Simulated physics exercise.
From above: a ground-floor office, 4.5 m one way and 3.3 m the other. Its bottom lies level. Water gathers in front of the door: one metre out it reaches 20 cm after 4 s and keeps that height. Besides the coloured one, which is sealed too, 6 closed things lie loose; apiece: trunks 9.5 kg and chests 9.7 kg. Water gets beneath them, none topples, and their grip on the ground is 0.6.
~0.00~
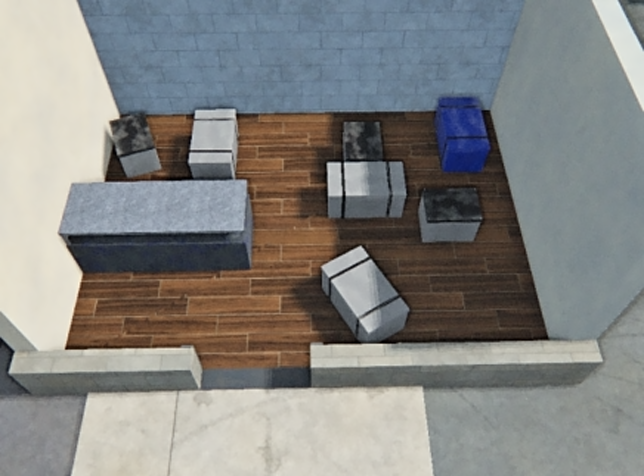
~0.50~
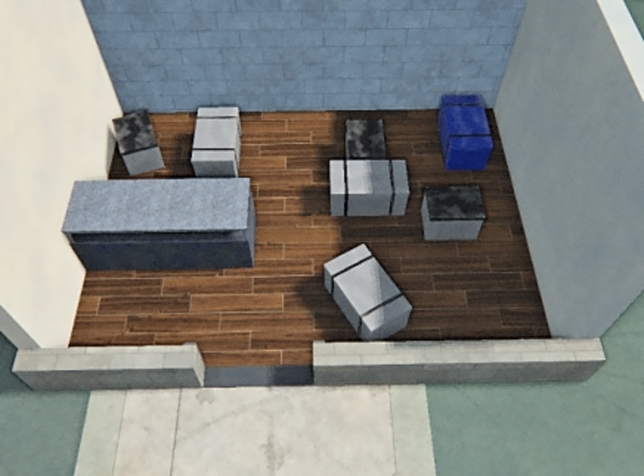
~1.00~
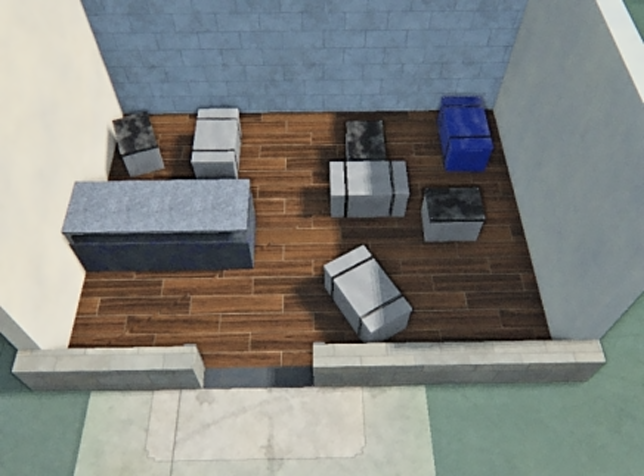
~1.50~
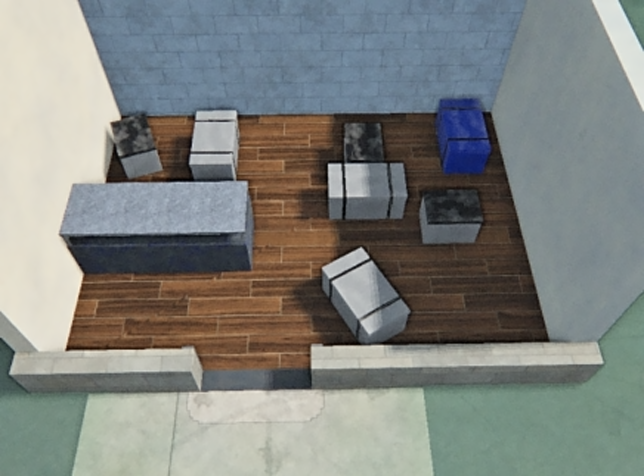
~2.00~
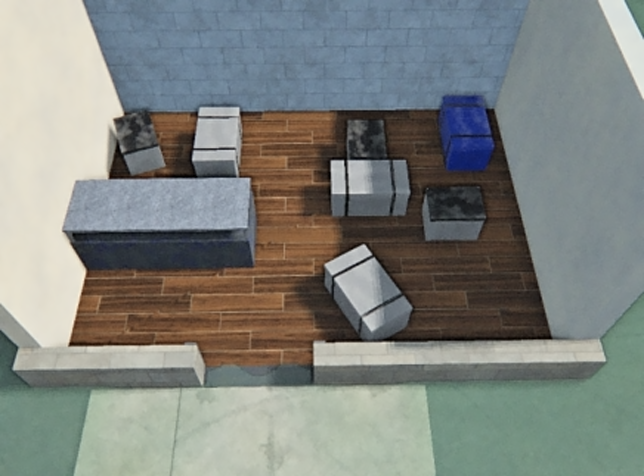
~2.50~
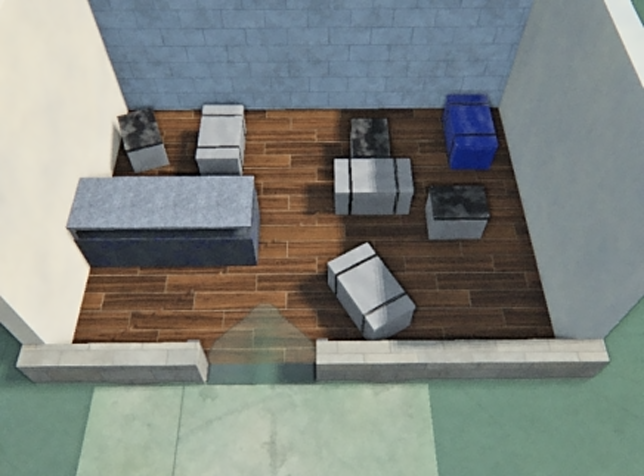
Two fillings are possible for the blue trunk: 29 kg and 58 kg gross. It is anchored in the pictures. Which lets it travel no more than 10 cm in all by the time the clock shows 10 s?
Verdict: Only the higher weight holds it.
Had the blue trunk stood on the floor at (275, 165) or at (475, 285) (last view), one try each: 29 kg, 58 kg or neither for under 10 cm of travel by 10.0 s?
In that order: The smaller is enough; either load holds.
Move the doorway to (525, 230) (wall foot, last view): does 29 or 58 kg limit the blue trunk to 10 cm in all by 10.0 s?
Then the smaller load will do.
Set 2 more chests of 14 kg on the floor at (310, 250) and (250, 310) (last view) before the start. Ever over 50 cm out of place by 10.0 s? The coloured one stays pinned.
In that order: Over, past it.
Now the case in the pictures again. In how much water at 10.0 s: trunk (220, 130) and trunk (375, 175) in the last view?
Roughly 4 and 12 cm.
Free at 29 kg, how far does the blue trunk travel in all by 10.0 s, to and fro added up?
Some 30 cm in all.
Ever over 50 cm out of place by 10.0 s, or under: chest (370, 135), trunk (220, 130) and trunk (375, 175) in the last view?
In turn: Past it, less, past it.
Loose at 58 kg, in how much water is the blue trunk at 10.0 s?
About 9 cm.
After 3.5 s the blue trunk would be 0 cm from its start with 29 kg and 0 cm from its start with 58 kg; 0 cm of water round it then.
After 4.5 s the blue trunk would be 0 cm from its start with 29 kg and 0 cm from its start with 58 kg; 0 cm of water round it then.
After 7.0 s the blue trunk would be 0 cm from its start with 29 kg and 0 cm from its start with 58 kg; 4 cm of water round it then.
After 10.0 s the blue trunk would be 28 cm from its start with 29 kg and 0 cm from its start with 58 kg; 9 cm of water round it then.
